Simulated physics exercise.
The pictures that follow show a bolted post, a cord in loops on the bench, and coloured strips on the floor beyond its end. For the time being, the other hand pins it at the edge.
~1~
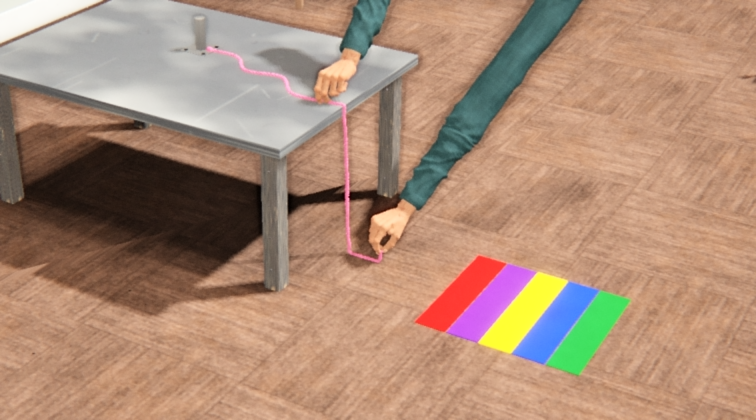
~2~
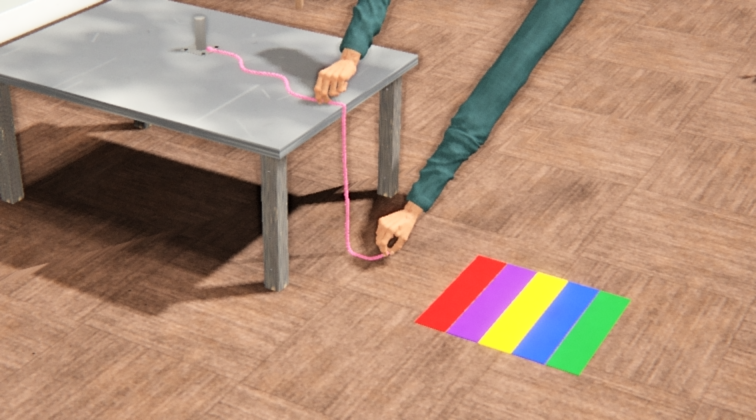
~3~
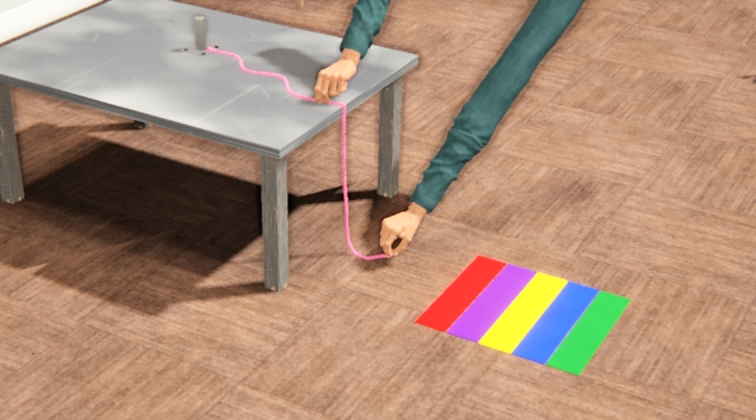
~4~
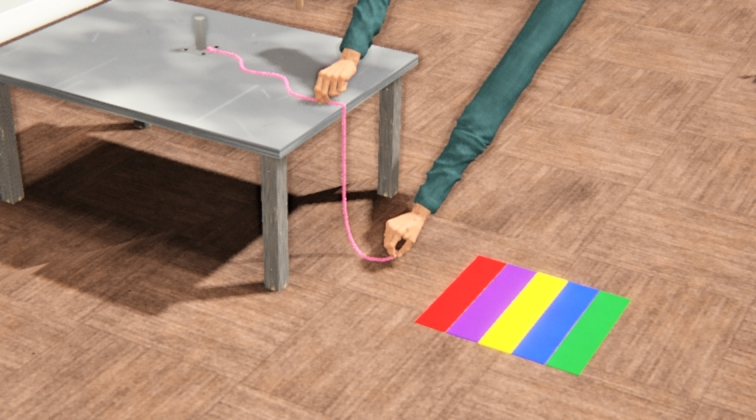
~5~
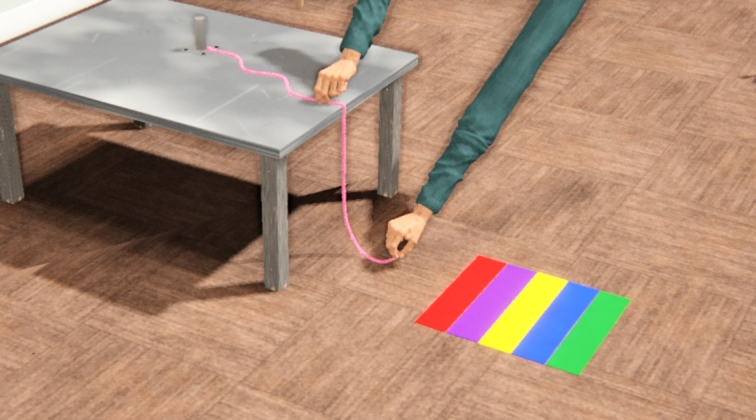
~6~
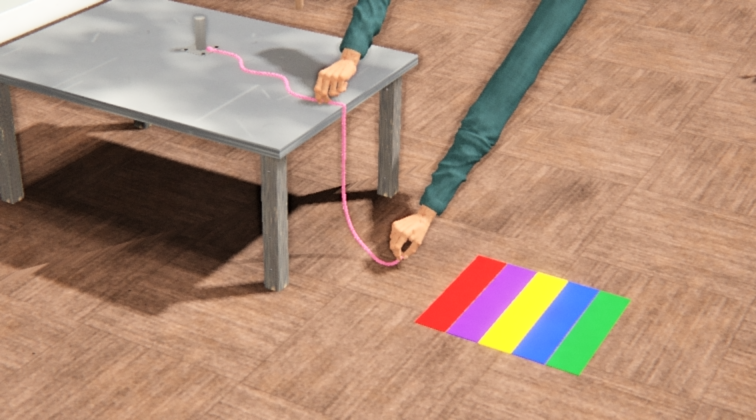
Pink cord hanging off a grey table edge, one hand pinning it while another draws its end slightly right toward coloured strips.
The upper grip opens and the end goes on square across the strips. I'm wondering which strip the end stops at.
It stops at the purple strip.
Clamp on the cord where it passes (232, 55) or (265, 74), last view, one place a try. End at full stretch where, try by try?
First try at (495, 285), second at (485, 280).
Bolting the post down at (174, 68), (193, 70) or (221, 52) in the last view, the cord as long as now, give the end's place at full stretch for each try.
In pixels, the answers are (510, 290), (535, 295) and (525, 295).
Early on, end near (438, 268); short of the strips.
Midway, end near (476, 279); over red.
At the end of the slack, end near (498, 286); over purple. It gets as far as the purple strip.
